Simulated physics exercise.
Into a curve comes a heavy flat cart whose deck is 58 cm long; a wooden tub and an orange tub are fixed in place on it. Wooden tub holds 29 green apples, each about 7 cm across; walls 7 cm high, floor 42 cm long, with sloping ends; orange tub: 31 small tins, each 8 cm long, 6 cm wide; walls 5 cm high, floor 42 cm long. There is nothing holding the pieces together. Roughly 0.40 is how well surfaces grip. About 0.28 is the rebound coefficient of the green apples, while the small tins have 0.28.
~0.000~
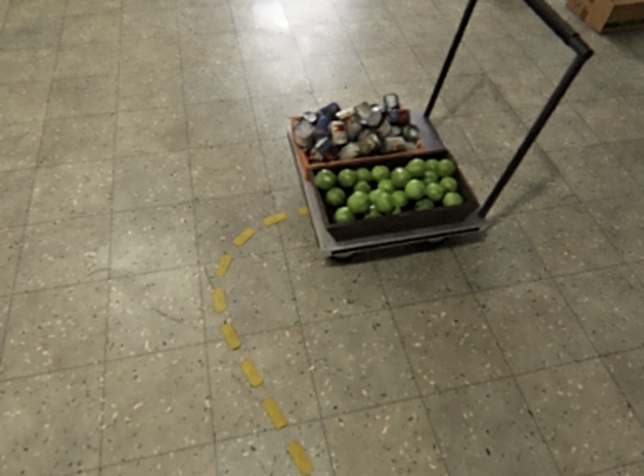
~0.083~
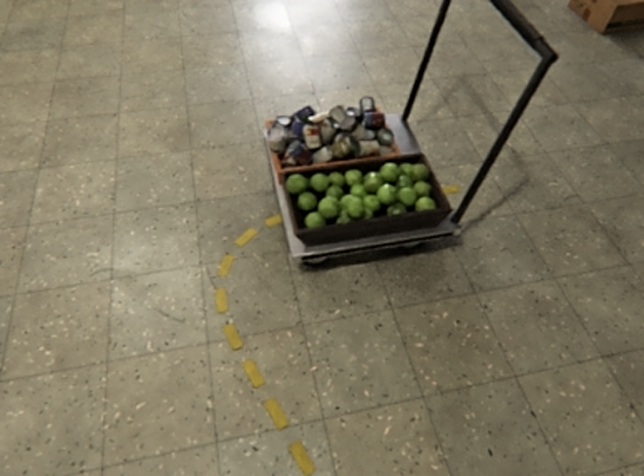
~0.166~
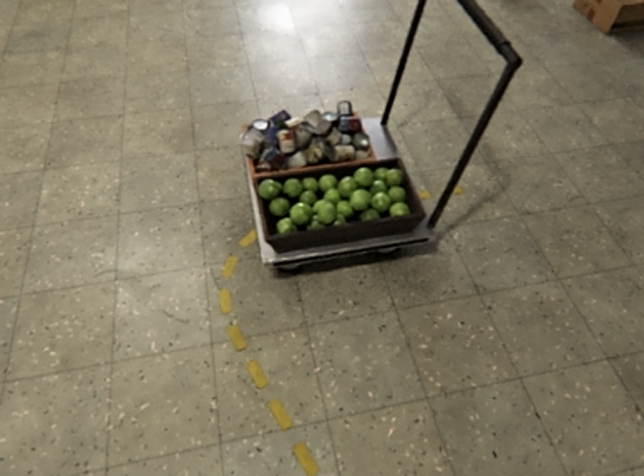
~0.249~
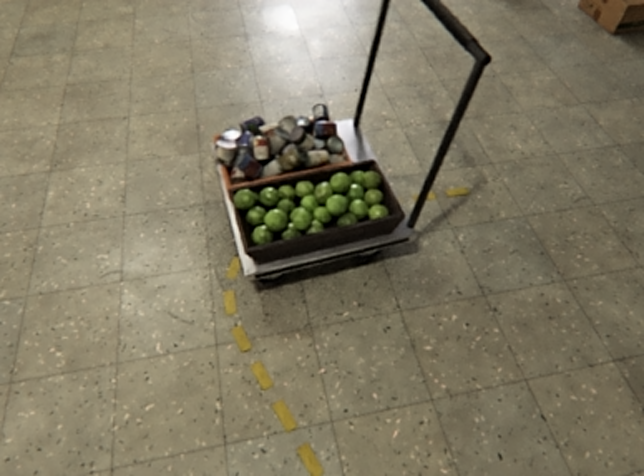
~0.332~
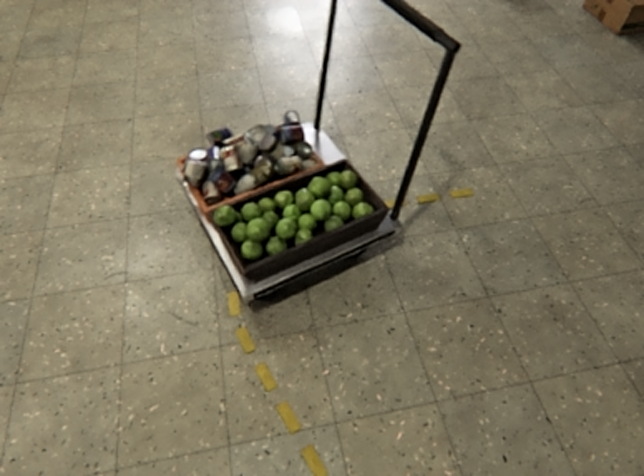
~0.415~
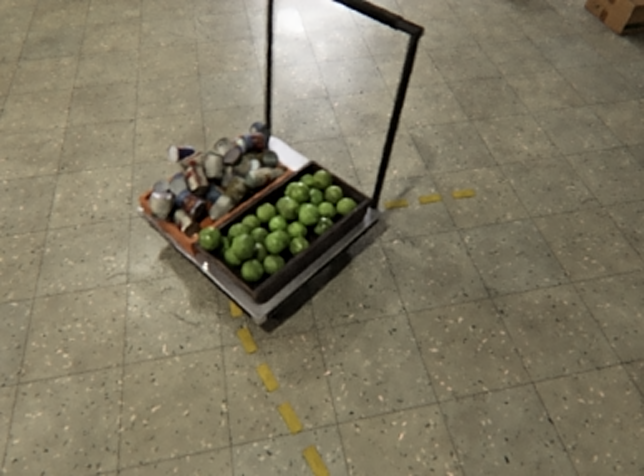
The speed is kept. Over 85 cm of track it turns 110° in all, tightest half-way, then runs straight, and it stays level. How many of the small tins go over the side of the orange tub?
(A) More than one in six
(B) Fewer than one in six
(A) More than one in six.
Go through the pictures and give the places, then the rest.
In the first picture (each is followed by its nearest rim corner in this view, unless another is named; the camera pans a little), orange tub (by its farthest rim corner), (399, 105); wooden tub, (329, 226); 0° round, 0 cm rolled; none out.
Orange tub, (376, 109); wooden tub, (298, 232); 0° round, 10 cm rolled, in the second picture.
Orange tub, (354, 113); wooden tub, (268, 238); 0° round, 21 cm rolled, in the third picture.
Orange tub, (326, 116); wooden tub, (248, 250); 5° round, 31 cm rolled, in the fourth picture.
Orange tub, (287, 123); wooden tub, (243, 270); 18° round, 41 cm rolled, in the fifth picture.
Orange tub, (240, 137); wooden tub, (254, 293); 35° round, 52 cm rolled; 2 out, the lowest tin at (182, 154), in the sixth picture.
After 0.50 s, wooden tub 29 in, 0 out and orange tub 26 in, 5 out.
After 0.64 s, wooden tub 28 in, 1 out and orange tub 23 in, 8 out.
After 0.84 s, wooden tub 28 in, 1 out and orange tub 20 in, 11 out.
Final count (at 1.30 s), wooden tub 28 in, 1 out and orange tub 20 in, 11 out. Asked share, 11 of 31, 35 per cent.
